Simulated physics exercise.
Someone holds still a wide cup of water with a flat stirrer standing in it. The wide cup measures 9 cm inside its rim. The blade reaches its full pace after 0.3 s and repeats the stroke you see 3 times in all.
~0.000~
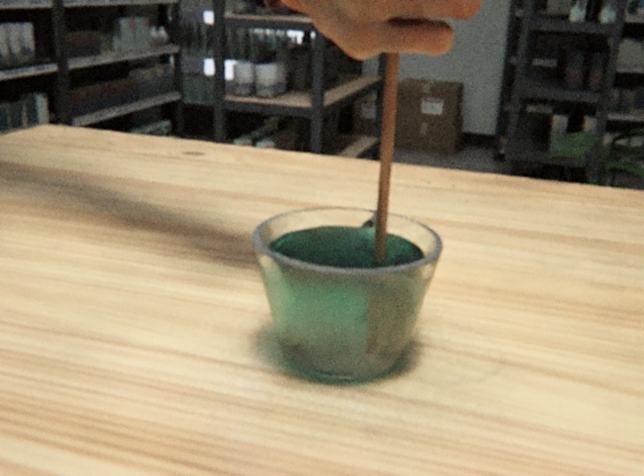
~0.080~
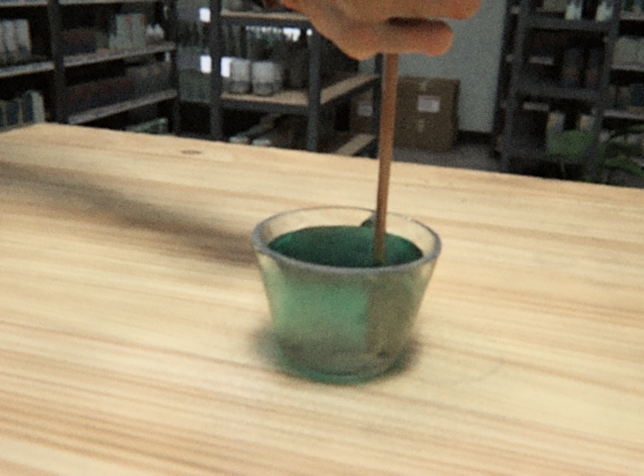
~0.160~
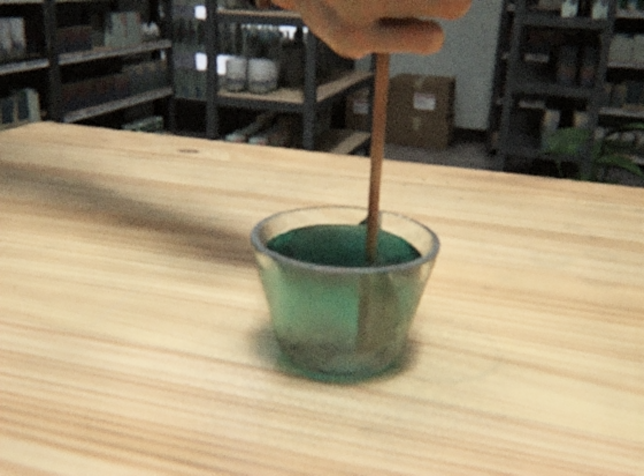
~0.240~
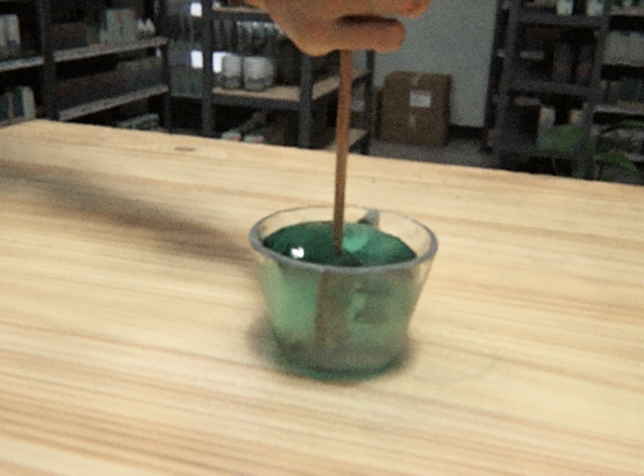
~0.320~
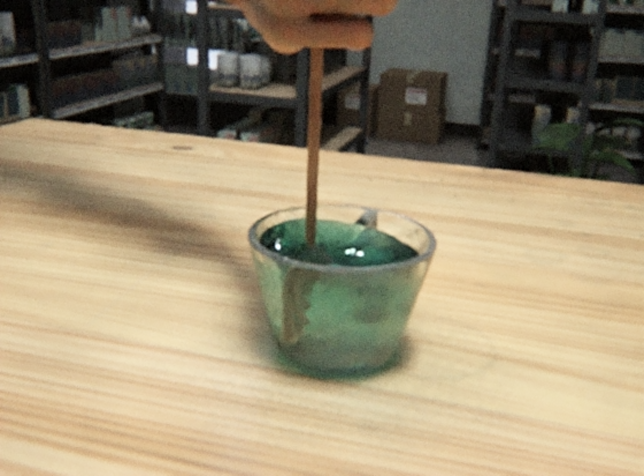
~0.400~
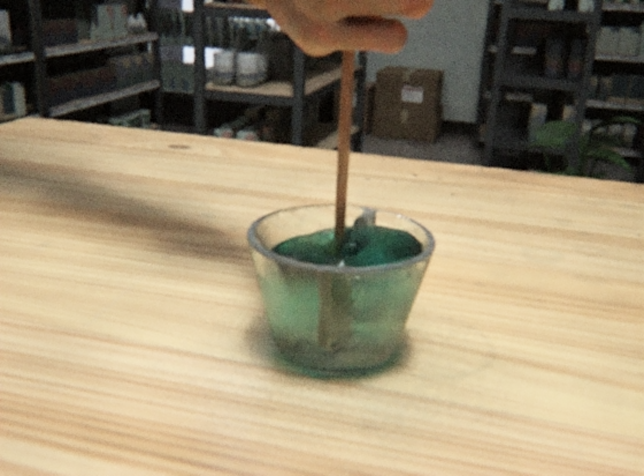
To begin with, a hand holds a thin brown stirrer upright toward the right side of a wide clear cup of green liquid on a wooden table. The hand draws the stirrer left through the liquid, whose surface ripples and glints, then moves it partway back to the right.
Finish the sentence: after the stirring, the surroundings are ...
The surroundings are wet.
After 0.63 s 2 ml is over the rim.
After 0.87 s 7 ml is over the rim.
After 1.11 s 12 ml is over the rim.
After 1.34 s 19 ml is over the rim.
In the end 19 ml is over the rim.
